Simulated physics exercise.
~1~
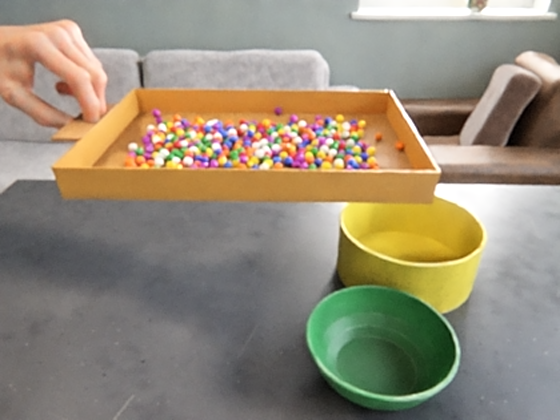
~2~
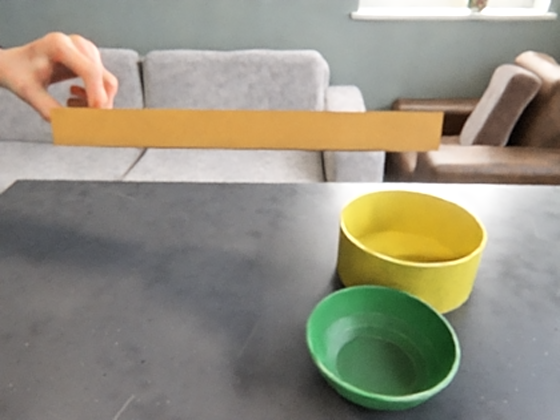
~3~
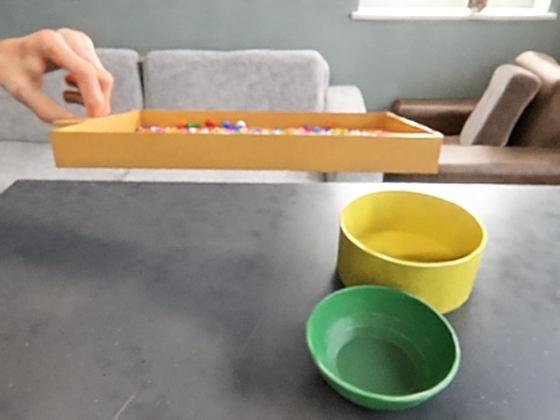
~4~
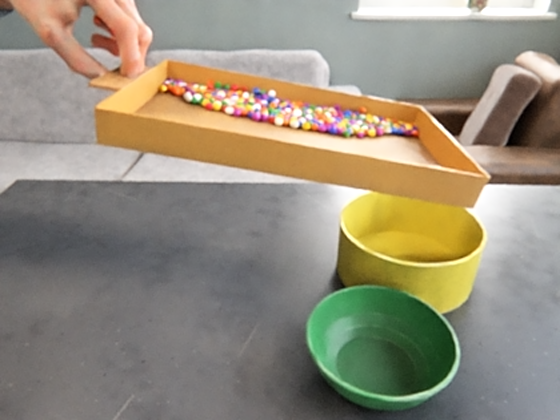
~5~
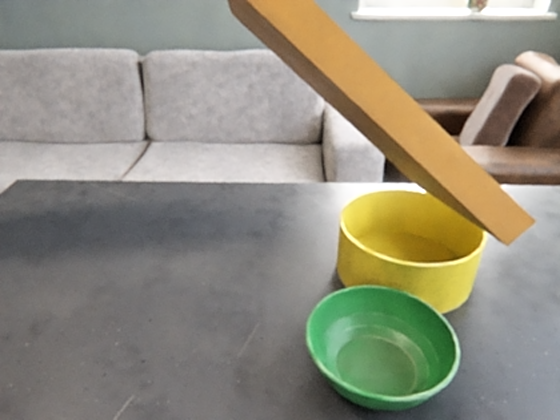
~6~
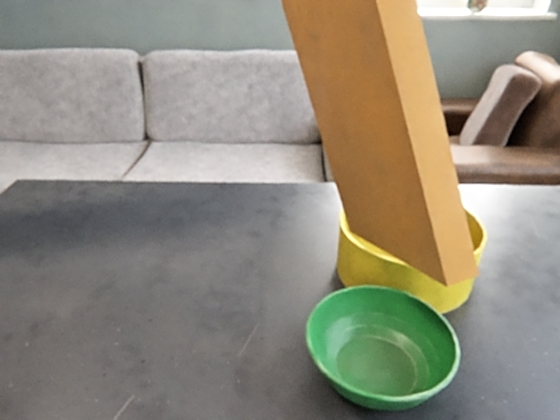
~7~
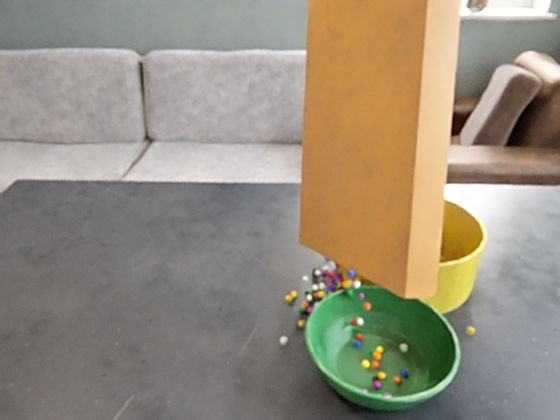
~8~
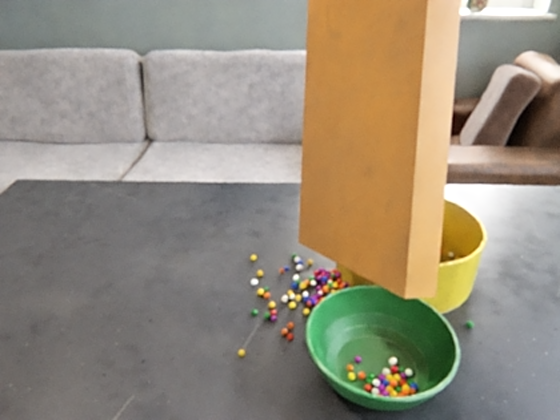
On a dark table in front of a grey sofa, a green bowl and a yellow pot sit close together while a hand holds a shallow tray of colourful beads above them. The tray tips slightly until the beads are hidden, then tilts back so they show again. It moves to the right, and its right side swings steeply downwards over the containers. Beads spill out, some landing in the green bowl and many scattering on the table beside it. At the end the tray hangs upright, with a small cluster of beads in the green bowl, some visible in the yellow pot and many lying outside.
